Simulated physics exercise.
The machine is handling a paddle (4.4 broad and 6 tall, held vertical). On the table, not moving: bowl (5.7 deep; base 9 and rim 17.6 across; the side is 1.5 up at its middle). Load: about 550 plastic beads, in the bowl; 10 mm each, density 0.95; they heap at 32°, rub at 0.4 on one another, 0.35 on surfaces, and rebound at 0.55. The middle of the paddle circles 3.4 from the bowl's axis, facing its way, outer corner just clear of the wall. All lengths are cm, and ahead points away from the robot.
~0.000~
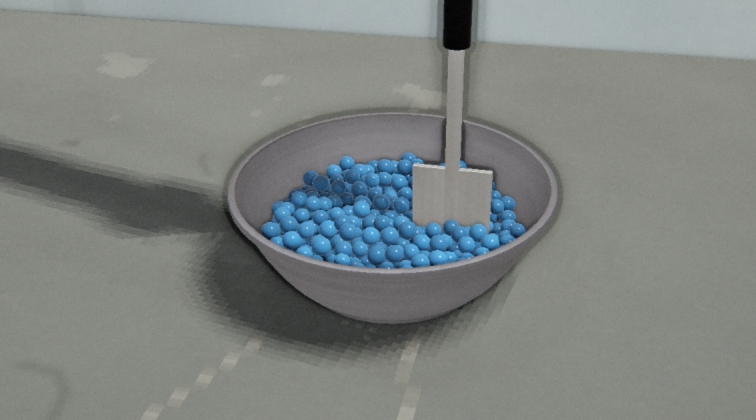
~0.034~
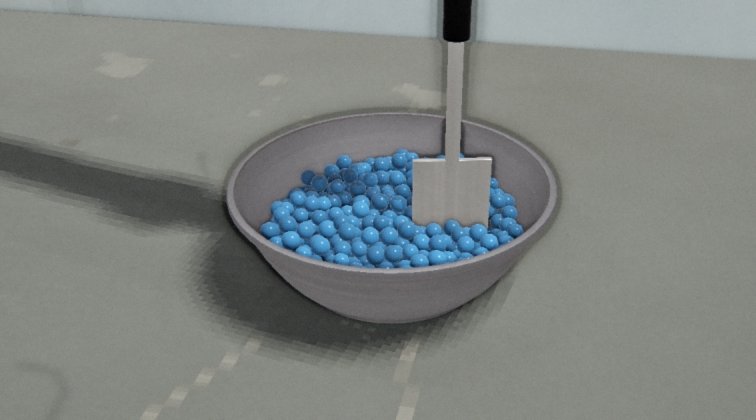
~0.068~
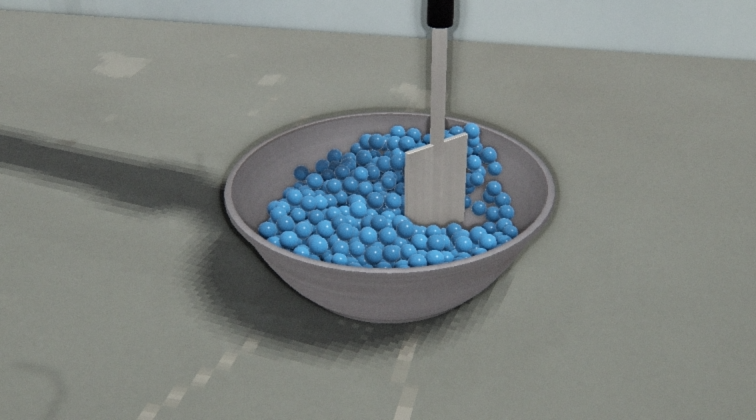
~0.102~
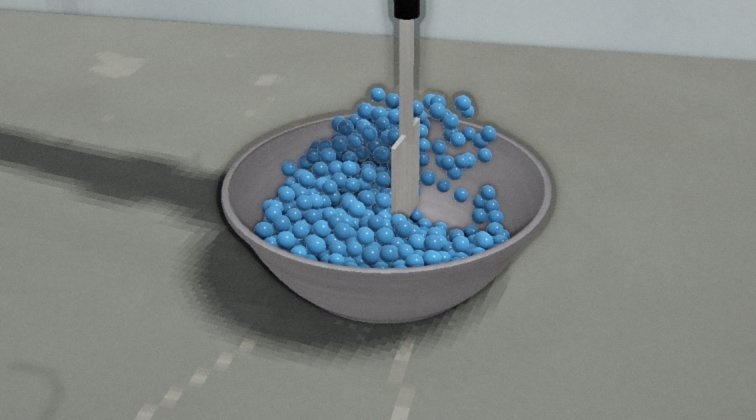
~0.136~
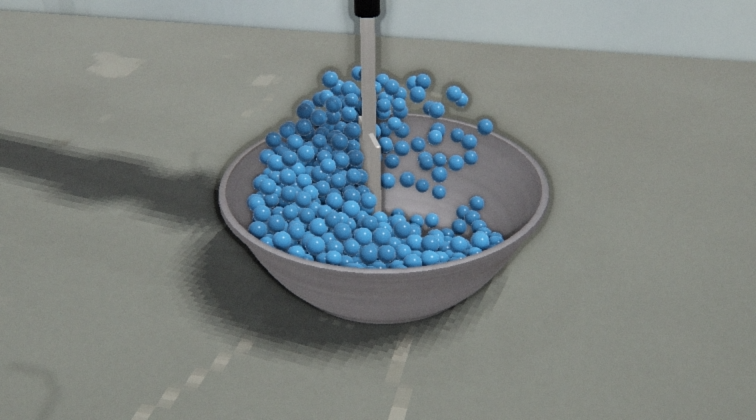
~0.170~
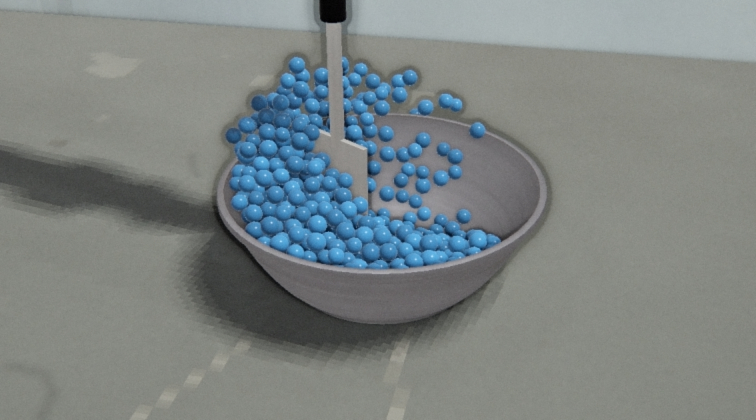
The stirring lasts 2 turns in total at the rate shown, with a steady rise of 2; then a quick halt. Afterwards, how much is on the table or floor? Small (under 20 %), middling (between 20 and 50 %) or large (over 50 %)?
Answer: Middling; between 20 and 50 % of the plastic beads finish on the table or floor.
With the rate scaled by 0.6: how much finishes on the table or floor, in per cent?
About 15 per cent.
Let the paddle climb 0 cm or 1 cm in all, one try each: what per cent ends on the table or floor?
About 50 and 40 per cent.
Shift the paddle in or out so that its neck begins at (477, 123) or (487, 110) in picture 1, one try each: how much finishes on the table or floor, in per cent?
About 35 and 20 per cent.
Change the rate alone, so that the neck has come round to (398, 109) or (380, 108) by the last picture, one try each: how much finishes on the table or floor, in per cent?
About 10 and 20 per cent.
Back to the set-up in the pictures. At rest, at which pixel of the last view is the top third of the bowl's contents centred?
Near (367, 218).
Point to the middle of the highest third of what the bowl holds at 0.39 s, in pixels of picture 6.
At about (480, 197).
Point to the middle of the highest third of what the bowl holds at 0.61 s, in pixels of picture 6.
Near (342, 205).
By 0.39 s, 11° round, highest piece 9 above the table; 368 in the bowl, 133 on the table or floor, 46 in flight or on the tool.
By 0.61 s, 230° round, highest piece 7 above the table; 337 in the bowl, 206 on the table or floor, 4 in flight or on the tool.
By 0.91 s, 0° round, highest piece 5 above the table; 336 in the bowl, 211 on the table or floor.
By 1.61 s, 0° round, highest piece 5 above the table; 336 in the bowl, 211 on the table or floor.
Final count, 336 in the bowl, 211 on the table or floor. That is 39 % on the table or floor.
